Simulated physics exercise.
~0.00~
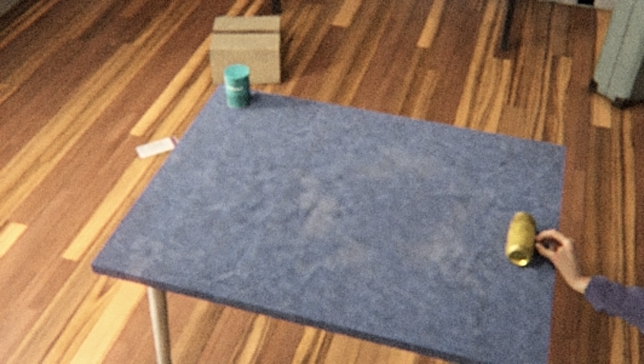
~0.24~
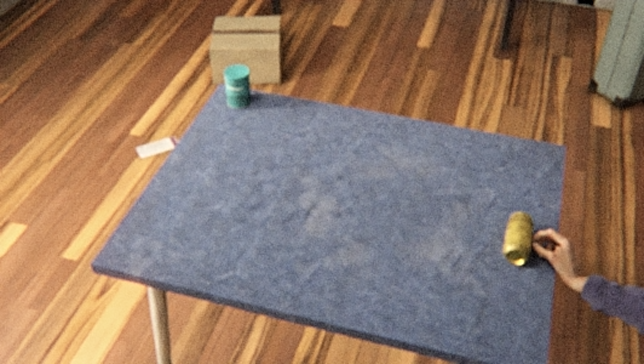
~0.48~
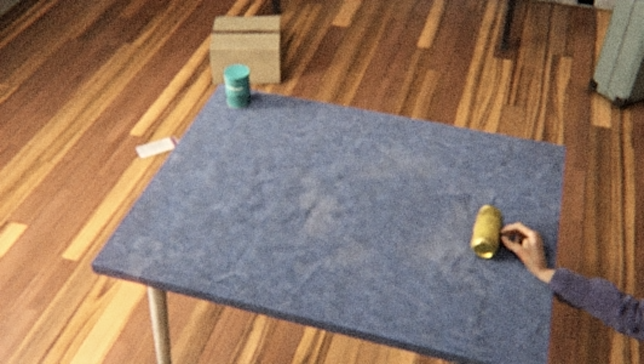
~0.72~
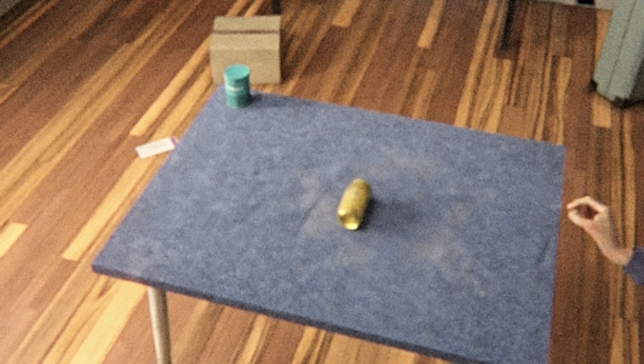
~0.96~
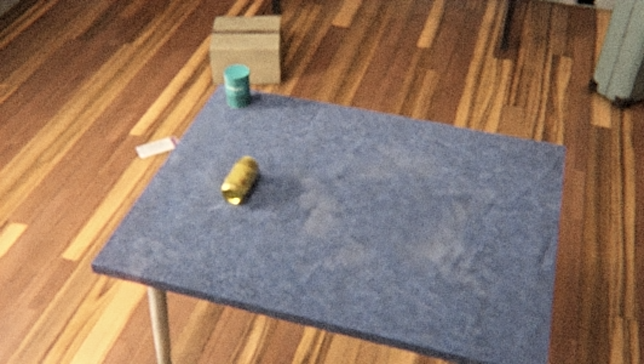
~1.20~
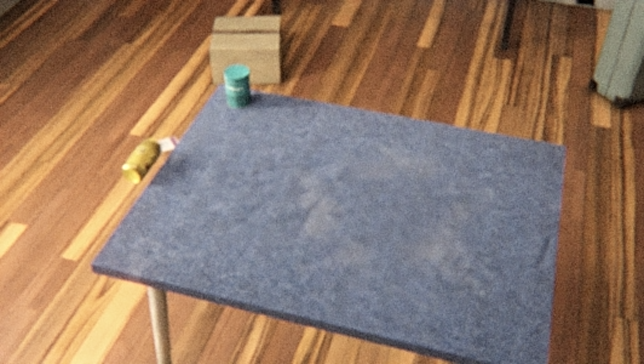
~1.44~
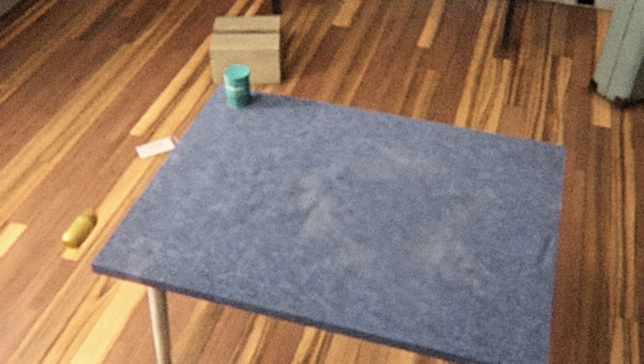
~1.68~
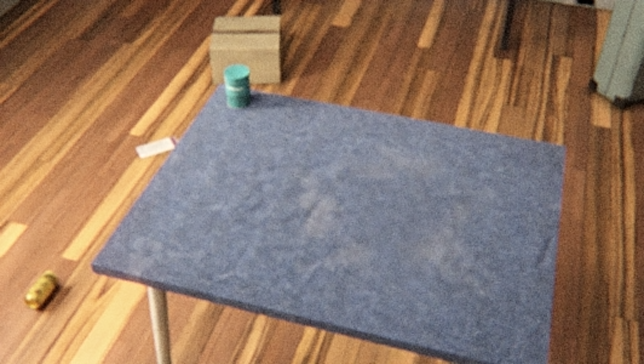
A yellow can, pushed by a hand, rolls left across the table and falls off.
